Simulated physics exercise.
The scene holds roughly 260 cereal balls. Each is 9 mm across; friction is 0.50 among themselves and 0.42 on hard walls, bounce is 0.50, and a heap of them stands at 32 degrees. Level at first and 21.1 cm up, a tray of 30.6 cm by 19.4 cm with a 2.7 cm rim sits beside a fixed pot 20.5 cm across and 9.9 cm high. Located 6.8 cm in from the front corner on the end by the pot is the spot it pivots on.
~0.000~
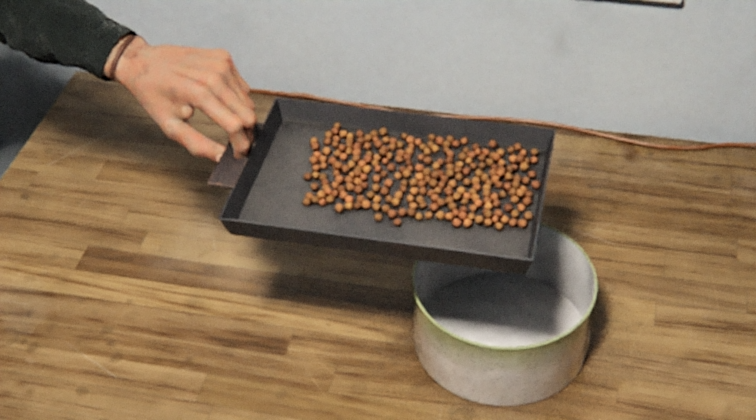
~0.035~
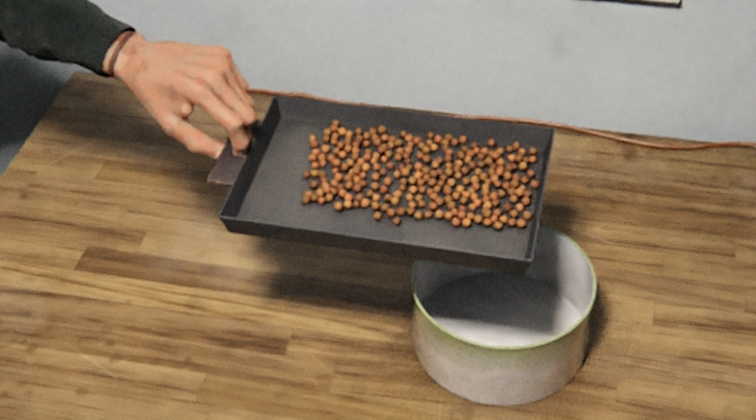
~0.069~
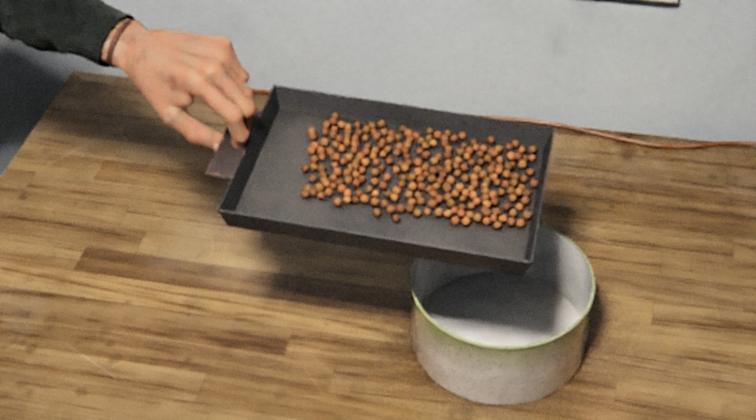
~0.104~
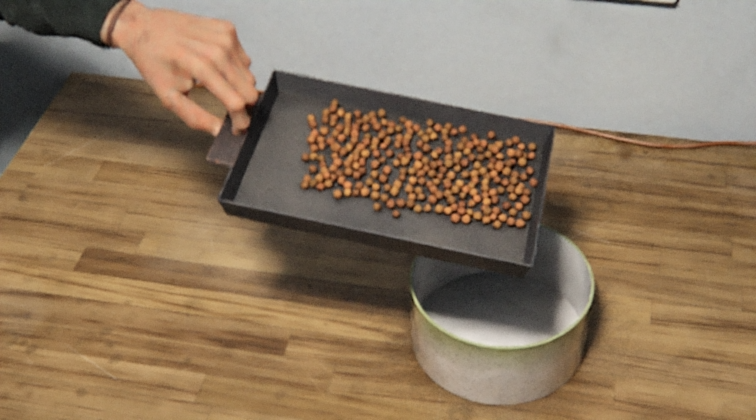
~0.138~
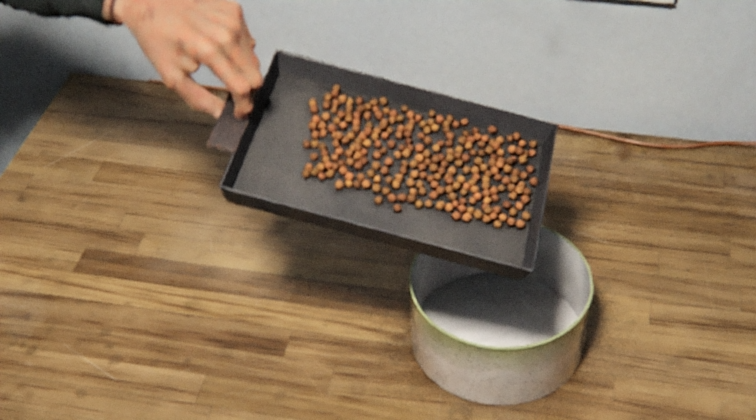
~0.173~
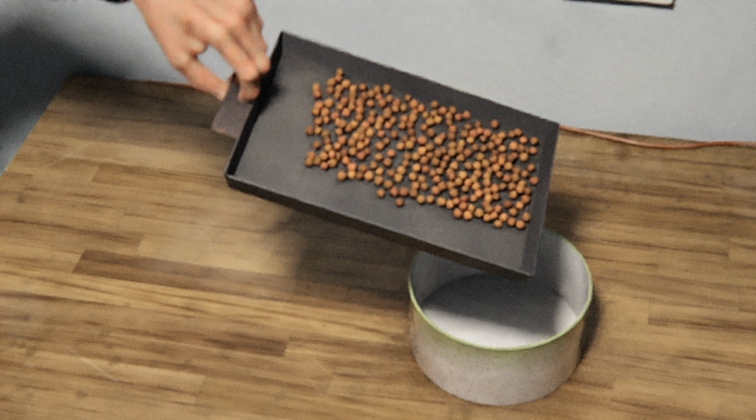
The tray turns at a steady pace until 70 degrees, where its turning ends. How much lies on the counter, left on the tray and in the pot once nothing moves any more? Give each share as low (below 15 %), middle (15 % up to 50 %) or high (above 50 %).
Counter - high, tray - middle, pot - low.
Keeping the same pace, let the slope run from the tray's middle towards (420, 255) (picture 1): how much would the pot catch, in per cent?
Roughly 0 per cent.
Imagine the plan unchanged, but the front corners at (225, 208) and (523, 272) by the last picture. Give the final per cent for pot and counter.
You'd end with pot at 0 and counter at 55.
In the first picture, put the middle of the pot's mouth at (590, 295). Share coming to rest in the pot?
Something like 20 per cent would settle in it.
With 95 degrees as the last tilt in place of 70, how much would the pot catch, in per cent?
Pot share: About 5 per cent.
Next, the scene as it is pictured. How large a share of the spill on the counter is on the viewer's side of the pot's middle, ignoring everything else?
Roughly 100 per cent.
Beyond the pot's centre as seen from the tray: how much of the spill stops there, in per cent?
Share past the middle: Roughly 100 percent.
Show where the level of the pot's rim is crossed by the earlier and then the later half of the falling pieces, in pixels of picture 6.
Earlier half at about (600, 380), later half at about (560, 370) in pixels.
Then, at 0.34 s, tilt 47 degrees; the tray holds 100 %, the pot 0 %.
Then, at 0.45 s, tilt 65 degrees; the tray holds 100 %, the pot 0 %.
Then, at 0.69 s, tilt 70 degrees; the tray holds 50 %, the pot 0 %.
By 1.7 s all is still; counter 55 %, tray 40 %, pot 0 %.
